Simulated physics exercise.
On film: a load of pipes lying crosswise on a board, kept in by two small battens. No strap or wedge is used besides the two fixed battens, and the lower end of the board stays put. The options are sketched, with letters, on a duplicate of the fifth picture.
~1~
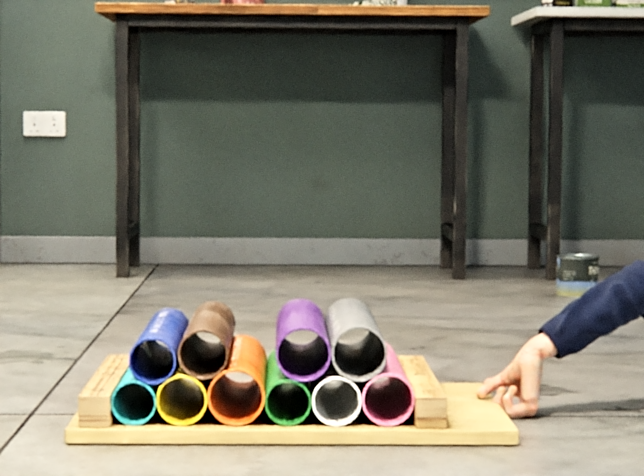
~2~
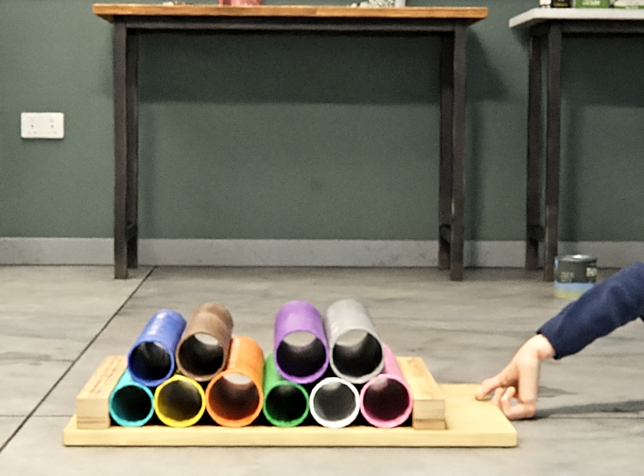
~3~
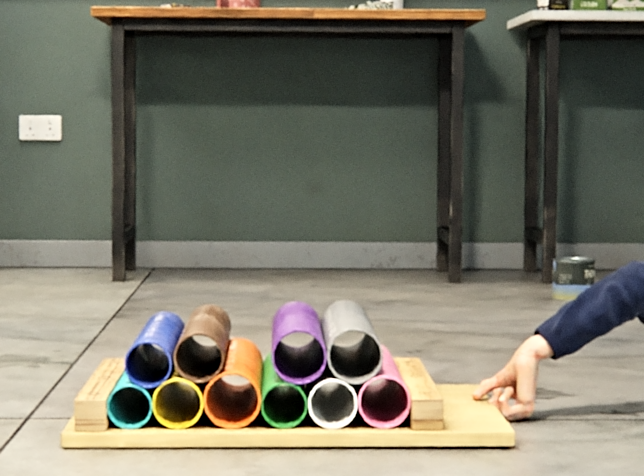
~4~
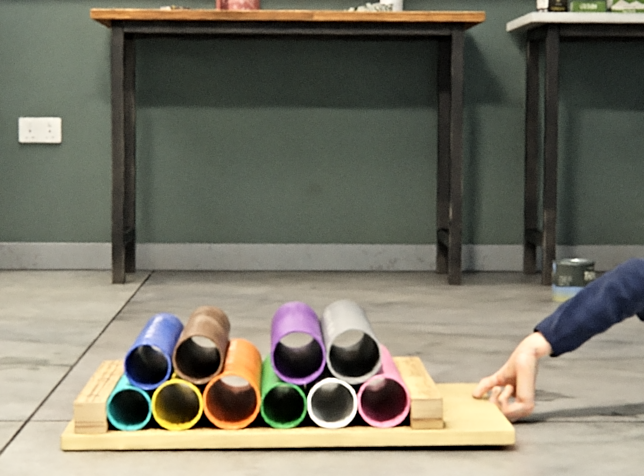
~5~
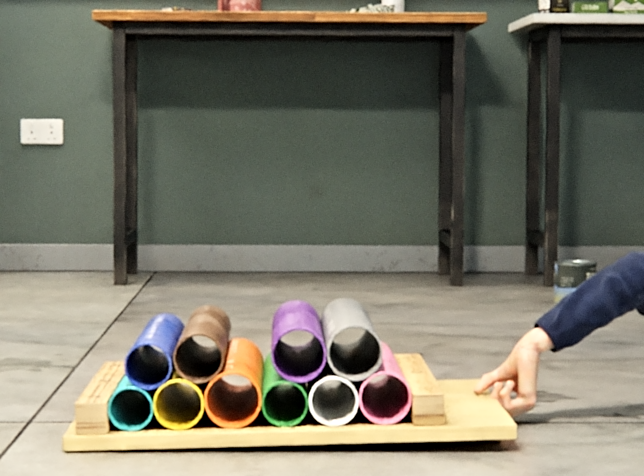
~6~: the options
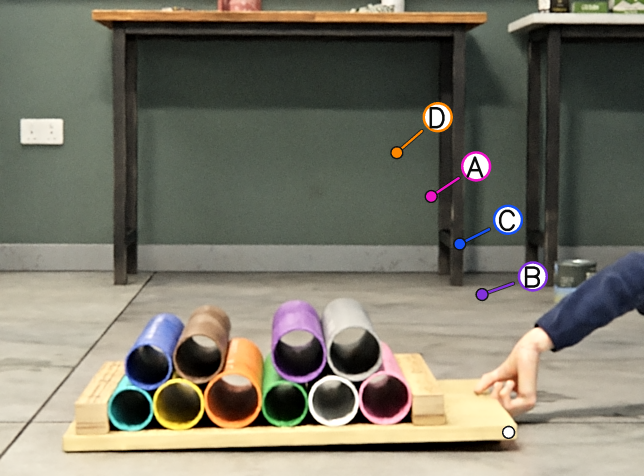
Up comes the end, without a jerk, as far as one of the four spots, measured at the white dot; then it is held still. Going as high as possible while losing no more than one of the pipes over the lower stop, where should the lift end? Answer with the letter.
The answer is mark B.
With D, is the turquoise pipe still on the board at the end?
Yes, with D.
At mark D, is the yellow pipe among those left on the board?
Yes.
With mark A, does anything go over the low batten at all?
Yes.
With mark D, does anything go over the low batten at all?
Yes, at D.
On the copy, A at (431, 197); B at (482, 295); C at (459, 244); D at (397, 153); the white dot at (508, 433).
On B. First, board at 14°.
Then, board at 20°.
Finally, board at 20°, none over the low batten.
By contrast, A four over the low batten (grey, blue, purple, brown); C four over the low batten (grey, blue, purple, brown); D four over the low batten (grey, blue, purple, brown).
